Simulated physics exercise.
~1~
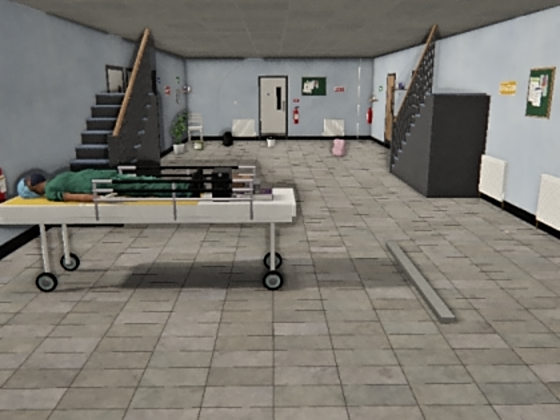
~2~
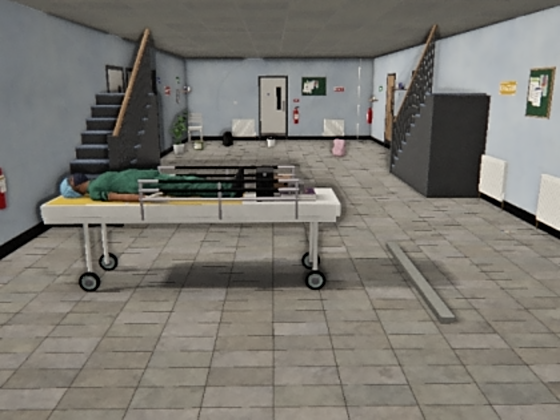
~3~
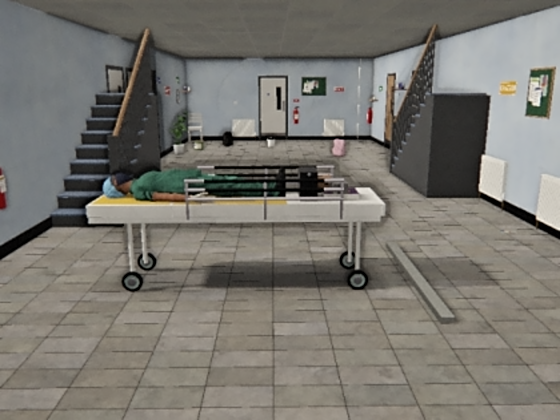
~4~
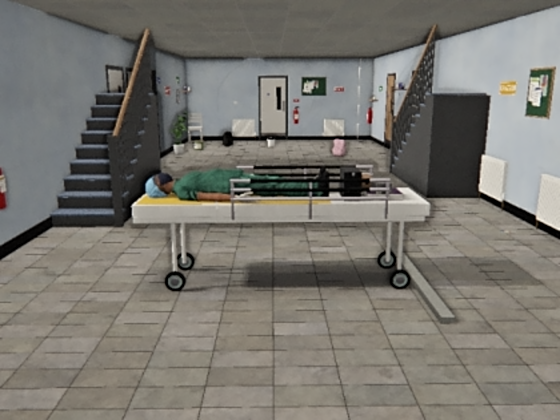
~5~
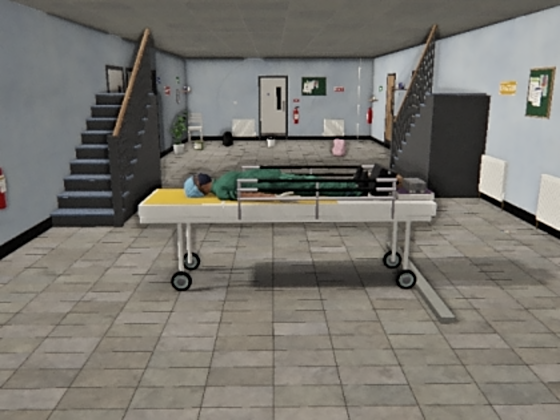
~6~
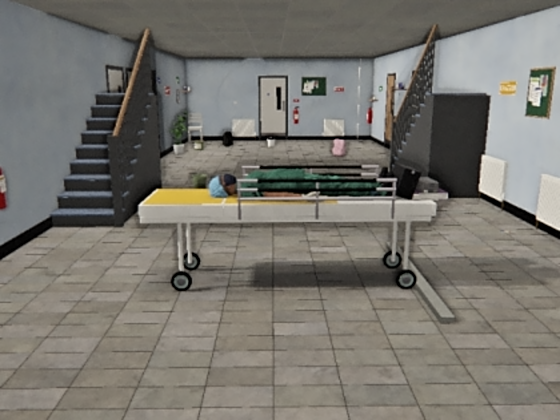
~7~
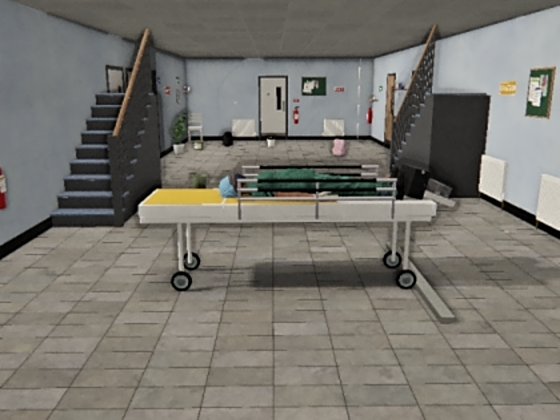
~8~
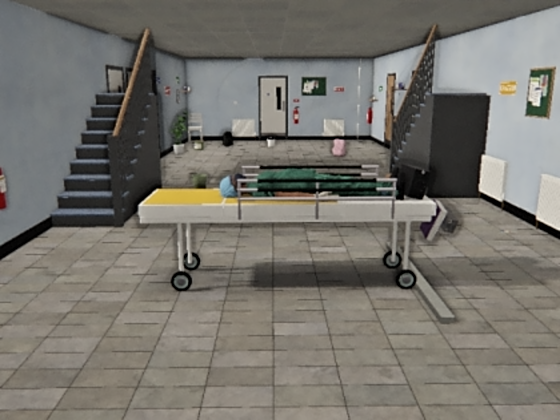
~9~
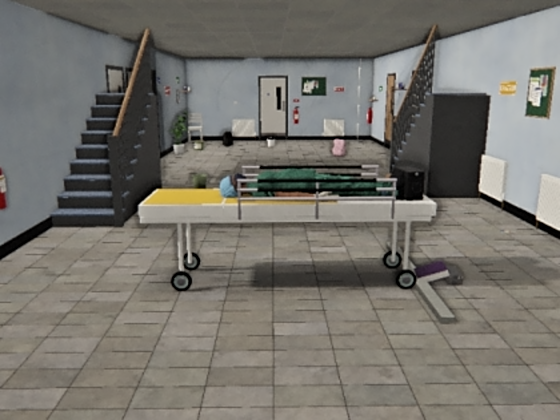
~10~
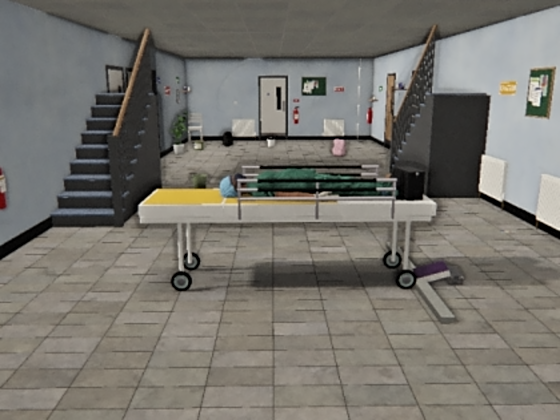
Hospital corridor with trolley rolling right and halting at a floor sill, body sliding along it, two small items falling off.
